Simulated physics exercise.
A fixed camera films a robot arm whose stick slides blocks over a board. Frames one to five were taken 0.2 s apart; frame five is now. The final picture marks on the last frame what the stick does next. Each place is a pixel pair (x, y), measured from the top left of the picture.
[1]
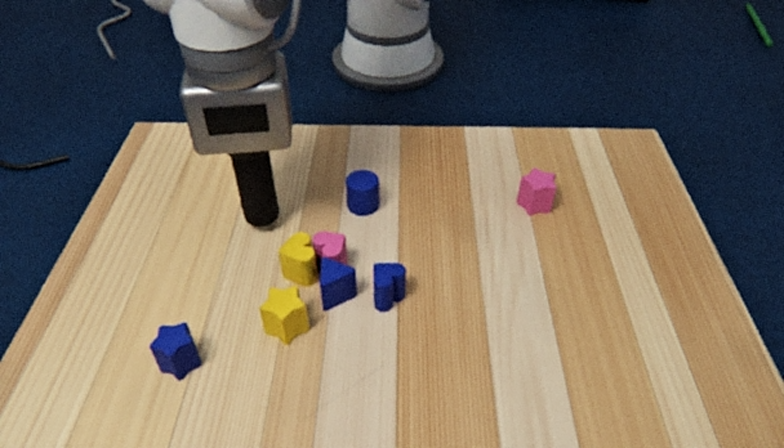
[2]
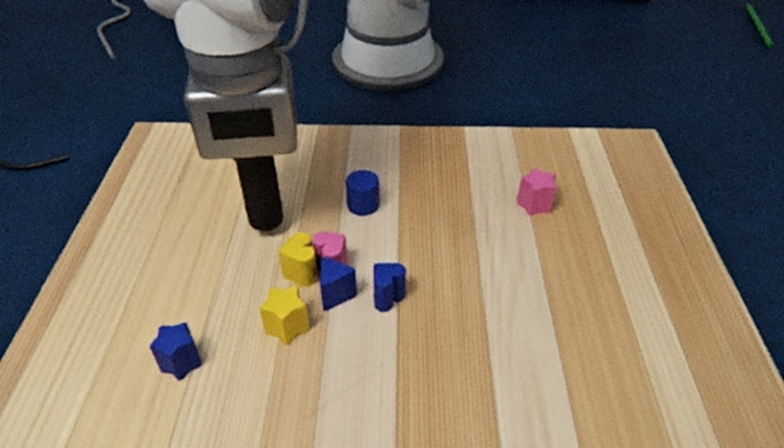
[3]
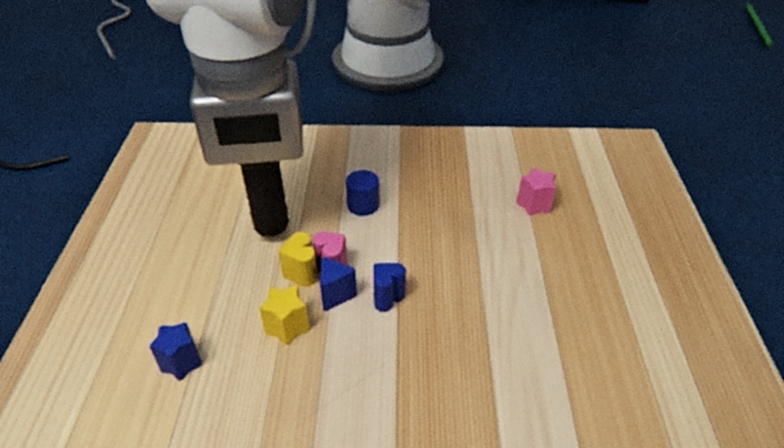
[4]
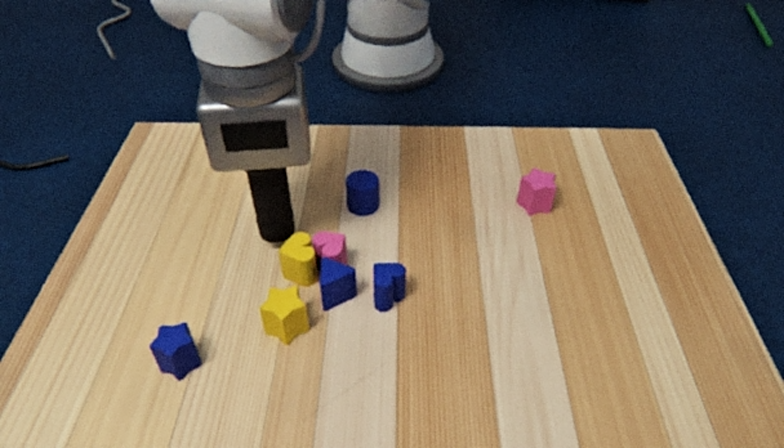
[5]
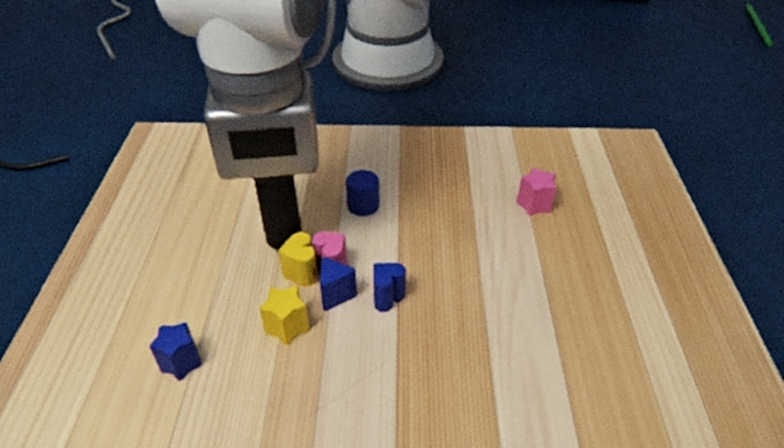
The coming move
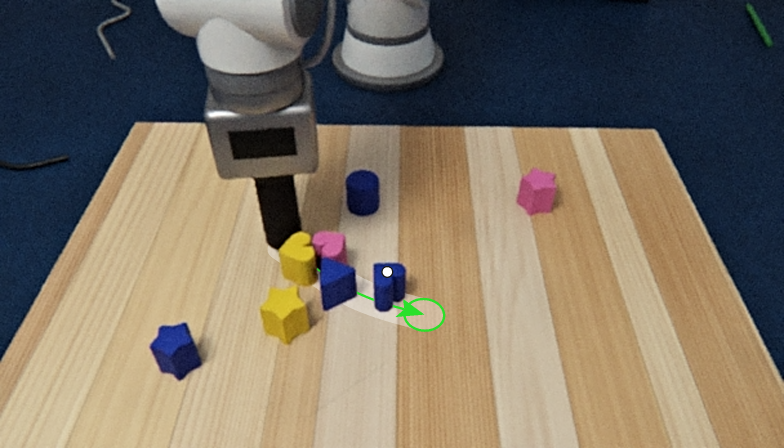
A robot arm's black stick slides slightly right and down the board beside the still blocks.
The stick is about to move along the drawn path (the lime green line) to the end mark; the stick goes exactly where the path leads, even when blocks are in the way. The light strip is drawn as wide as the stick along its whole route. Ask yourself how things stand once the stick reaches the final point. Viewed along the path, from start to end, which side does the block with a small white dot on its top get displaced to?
It moves left.
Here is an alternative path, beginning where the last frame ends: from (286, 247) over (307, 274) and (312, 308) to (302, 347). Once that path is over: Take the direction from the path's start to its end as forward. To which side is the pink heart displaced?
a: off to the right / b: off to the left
b
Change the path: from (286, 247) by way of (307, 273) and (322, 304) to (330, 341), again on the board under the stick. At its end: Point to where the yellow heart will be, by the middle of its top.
So, by the moment the path ends, you'll find the top centre of the yellow heart at (321, 348).
Path on the board, from (286, 247) by way of (345, 287) to (424, 314); the dot is on the blue heart.
What follows on the original path. One third of the way, stick at (323, 265); yellow heart at (314, 274), turned 75° clockwise; pink heart at (360, 249), turned 45° anticlockwise; blue triangular piece at (349, 289), turned 25° anticlockwise.
Two thirds of the way, stick at (369, 290); yellow heart at (318, 281), turned 100° clockwise; pink heart at (392, 253); blue triangular piece at (357, 298), turned 30° anticlockwise; blue heart at (407, 278), turned 60° clockwise.
At the end, stick at (425, 306); yellow heart at (318, 281), turned 100° clockwise; pink heart at (397, 253), turned 165° anticlockwise; blue triangular piece at (359, 300), turned 10° anticlockwise; blue heart at (459, 281).
